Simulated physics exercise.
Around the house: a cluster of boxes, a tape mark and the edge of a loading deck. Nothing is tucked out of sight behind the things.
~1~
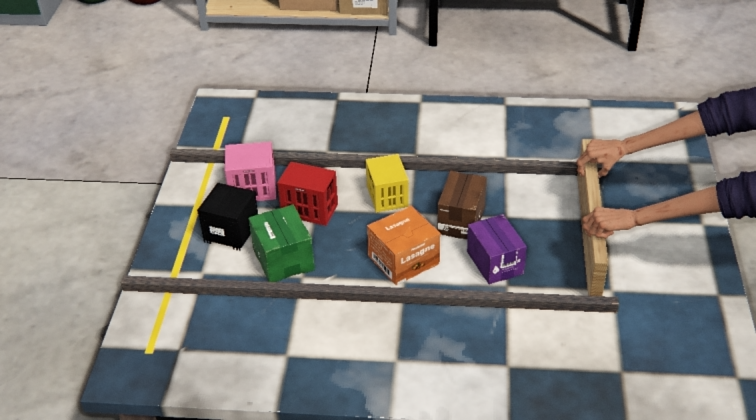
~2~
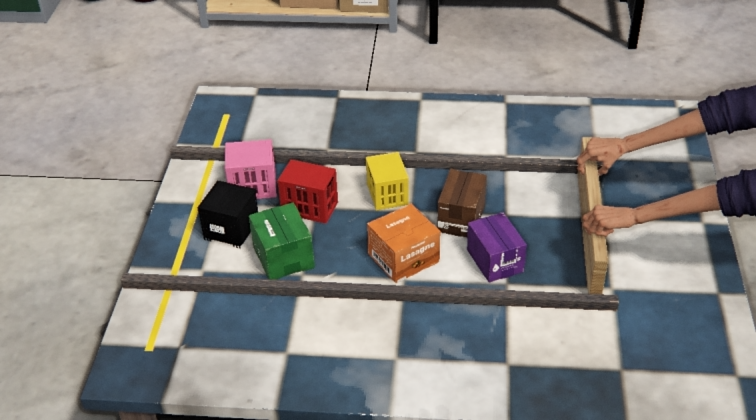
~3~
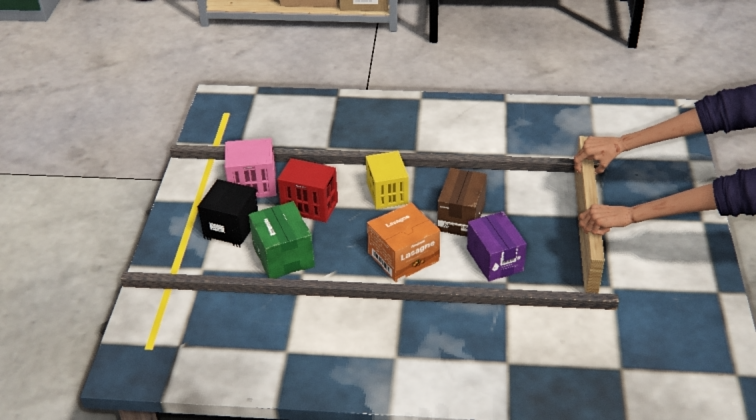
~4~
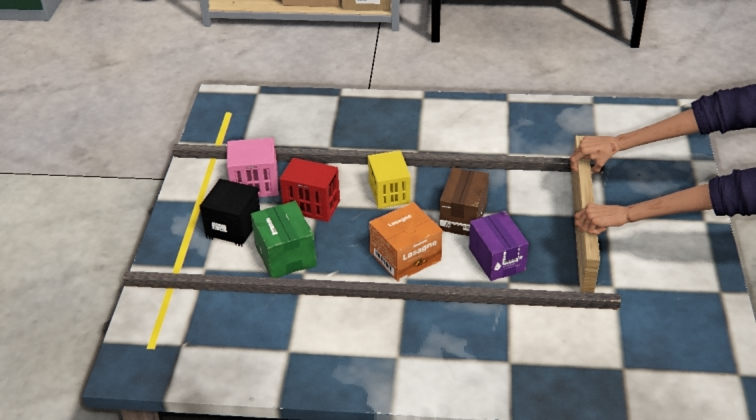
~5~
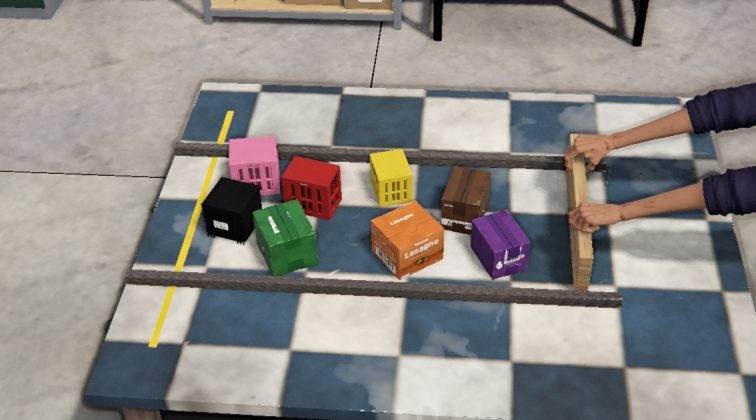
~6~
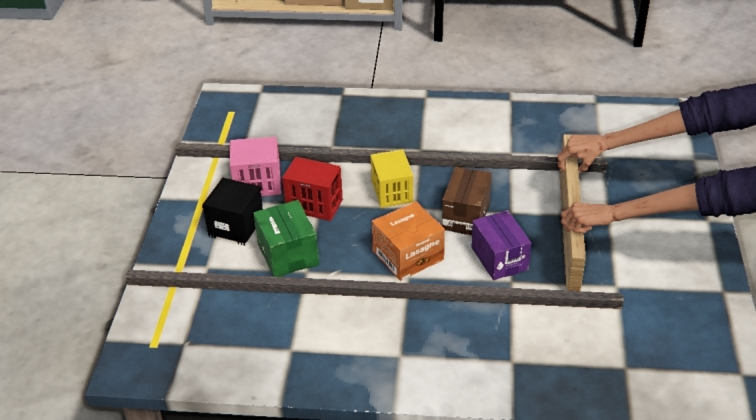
On a checkered surface, two hands slide a wooden plank slightly left toward eight scattered boxes.
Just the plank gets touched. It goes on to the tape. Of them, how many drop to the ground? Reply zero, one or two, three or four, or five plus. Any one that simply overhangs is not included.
Five plus.
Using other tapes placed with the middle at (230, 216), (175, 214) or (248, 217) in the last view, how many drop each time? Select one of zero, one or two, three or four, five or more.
In the order of the places given: 1 or 2; five or more; 1 or 2.
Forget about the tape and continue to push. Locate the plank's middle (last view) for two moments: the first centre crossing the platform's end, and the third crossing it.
It sits around (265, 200) and after that around (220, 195).
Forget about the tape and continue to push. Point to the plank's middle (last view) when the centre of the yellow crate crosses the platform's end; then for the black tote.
Middle: Roughly (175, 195); roughly (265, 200).
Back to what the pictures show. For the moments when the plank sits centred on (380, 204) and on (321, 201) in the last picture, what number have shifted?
Respectively 6 and 8.
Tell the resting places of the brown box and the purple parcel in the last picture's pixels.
The brown box finishes at (180, 192); the purple parcel finishes at (168, 227).
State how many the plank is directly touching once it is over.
The figure is 3.
Early on, none off yet; black tote at rest near (234, 212); pink crate at rest near (256, 167); green box at rest near (286, 239).
A while later, none off yet; black tote travelled about its own width near (201, 203); pink crate travelled about its own width near (230, 163); green box travelled well along near (197, 242).
Finally, the number that fall off is five or more; lost, orange box, red crate, green box, pink crate and black tote.
